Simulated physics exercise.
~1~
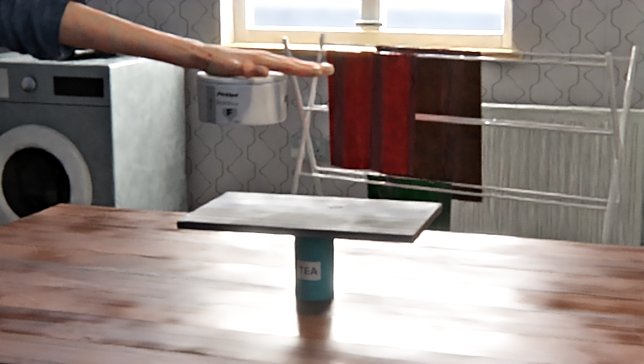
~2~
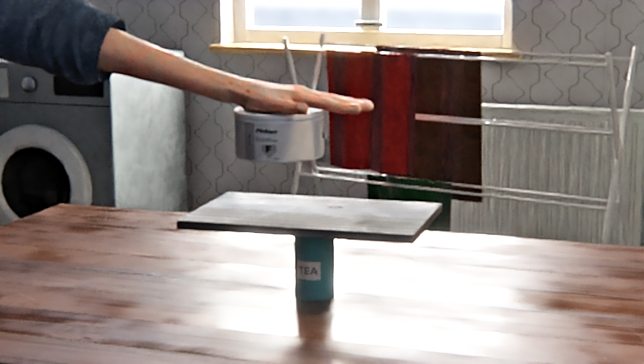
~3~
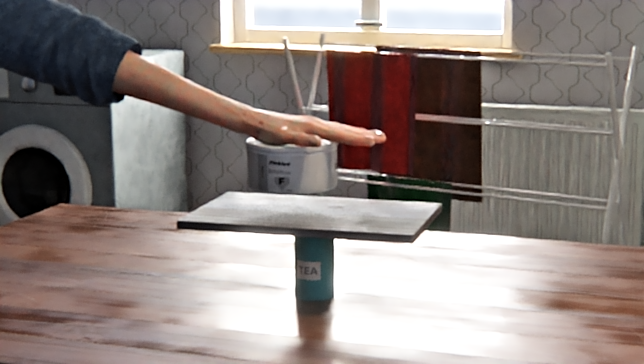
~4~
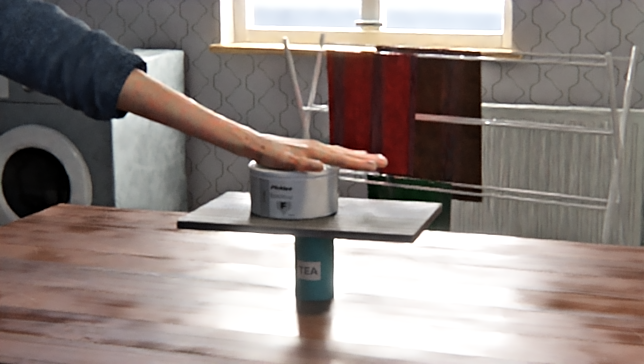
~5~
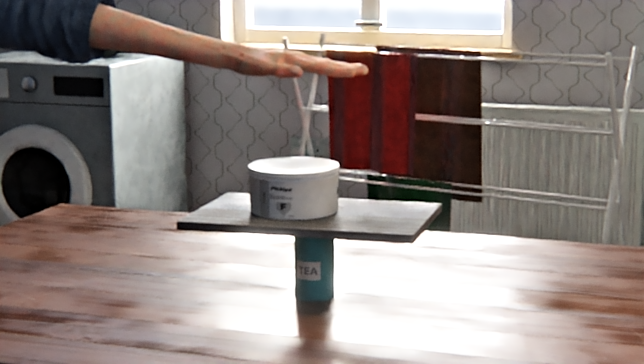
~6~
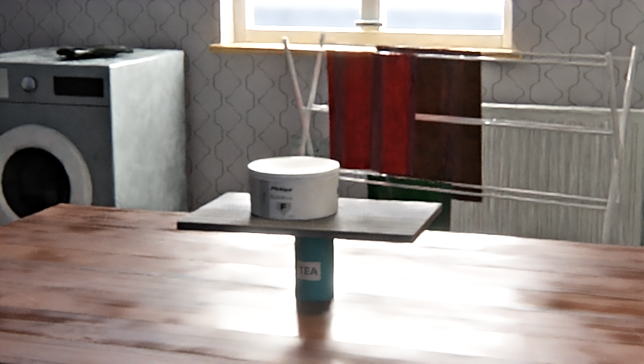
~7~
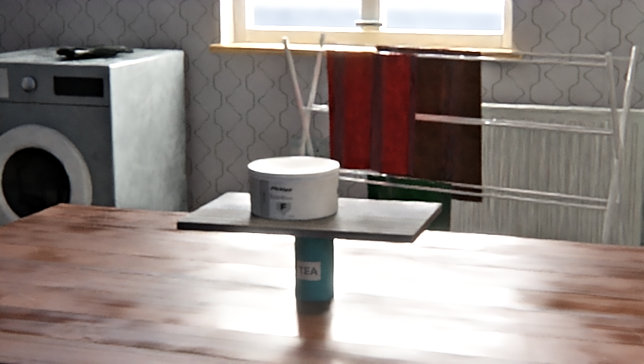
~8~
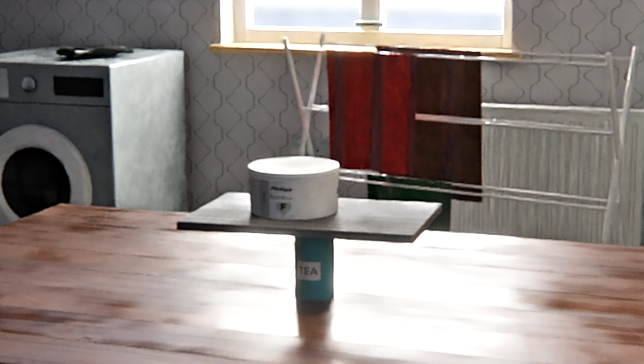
At the start, a grey board rests on top of a turquoise jar labelled as tea on a wooden table, while a hand reaches in from the left with a white tub beneath it. The hand carries the tub to the right and downward, bringing it over the board. It lowers the tub further until it sits on the board, a little left of the middle. The hand then lets go, draws back and leaves the view. The board stays level on the jar, and the tub remains still on top, with the whole pile standing balanced at the end.
